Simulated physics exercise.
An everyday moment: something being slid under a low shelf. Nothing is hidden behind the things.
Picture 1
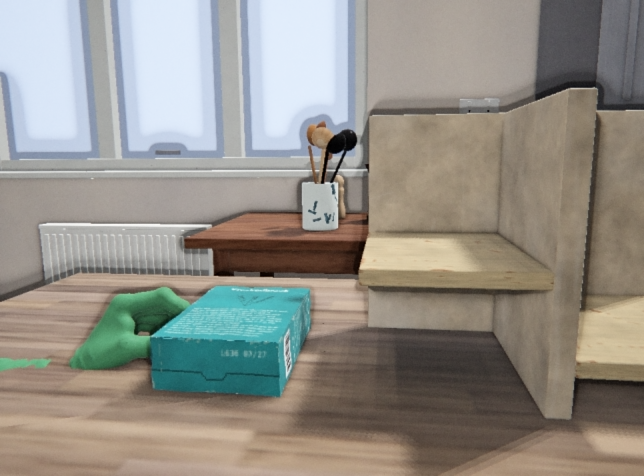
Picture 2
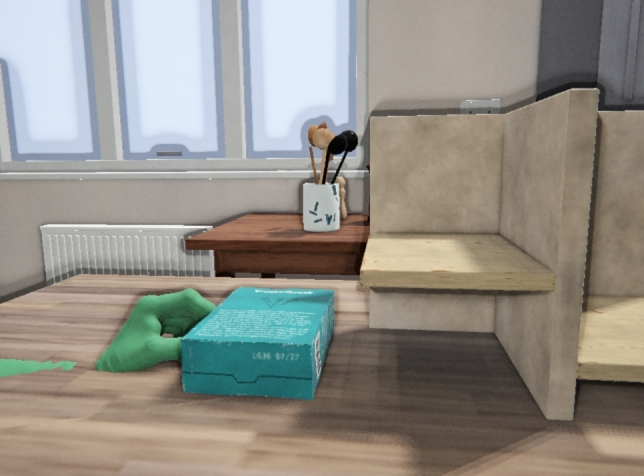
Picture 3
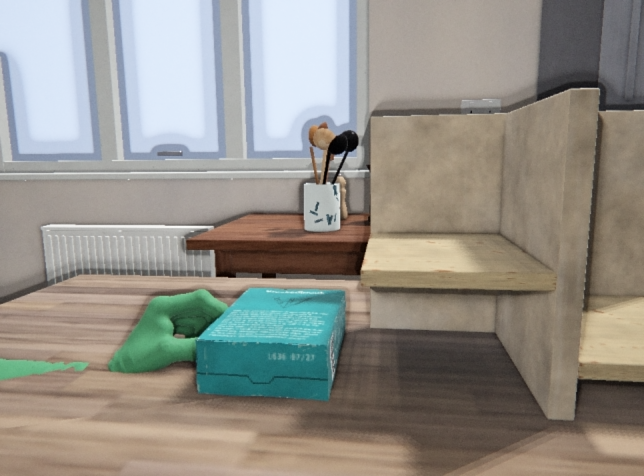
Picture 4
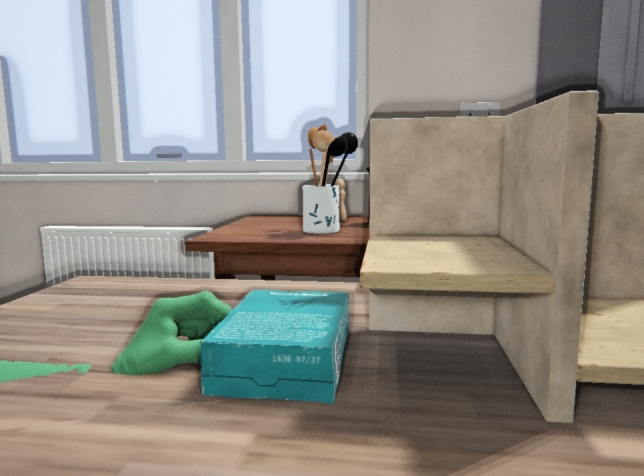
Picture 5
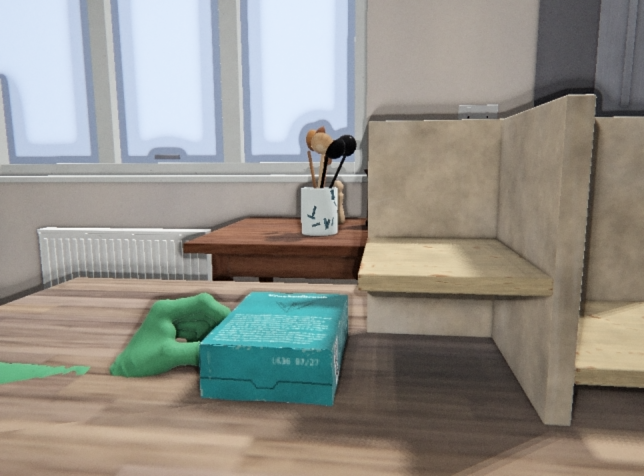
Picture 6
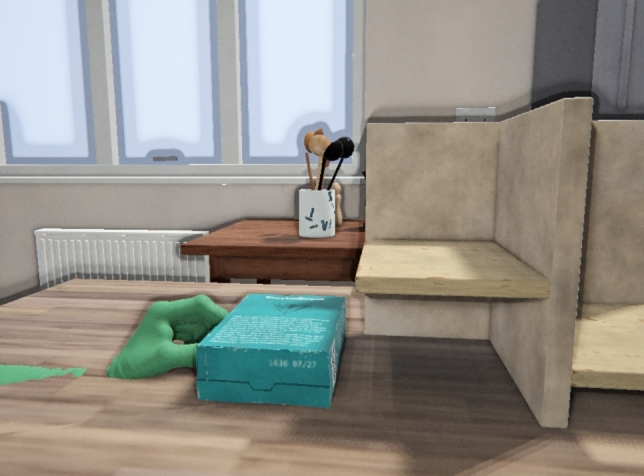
A green hand pushes a turquoise box across a wooden tabletop in a room, seen from just above table level. Beyond it are tall windows, a white radiator and a reddish-brown table with utensils in a white holder, while beige panels with pale shelves stand at right. The box slides a short way right, then barely moves, as the camera shifts very slightly.
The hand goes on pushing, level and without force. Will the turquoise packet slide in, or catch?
Outcome: The turquoise packet goes under.
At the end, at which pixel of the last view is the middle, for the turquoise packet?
Its middle is close to (425, 348).
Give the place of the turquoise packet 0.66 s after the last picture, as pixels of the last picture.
Around (376, 345).
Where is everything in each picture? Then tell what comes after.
The first frame shows hand sliding it forward; turquoise packet (243, 332); shelf (530, 240).
The second frame shows hand sliding it forward; turquoise packet (270, 334); shelf (532, 241).
The third frame shows hand sliding it forward; turquoise packet (282, 335); shelf (533, 241).
The fourth frame shows hand sliding it forward; turquoise packet (286, 337); shelf (532, 243).
The fifth frame shows hand sliding it forward; turquoise packet (285, 339); shelf (529, 246).
The sixth frame shows hand sliding it forward; turquoise packet (282, 341); shelf (527, 248).
Then, 0.38 s after the last picture, turquoise packet sliding up to the opening near (323, 343).
Then, 0.66 s after the last picture, turquoise packet part of the way in near (376, 345).
At rest, the turquoise packet slides in, near (425, 348).
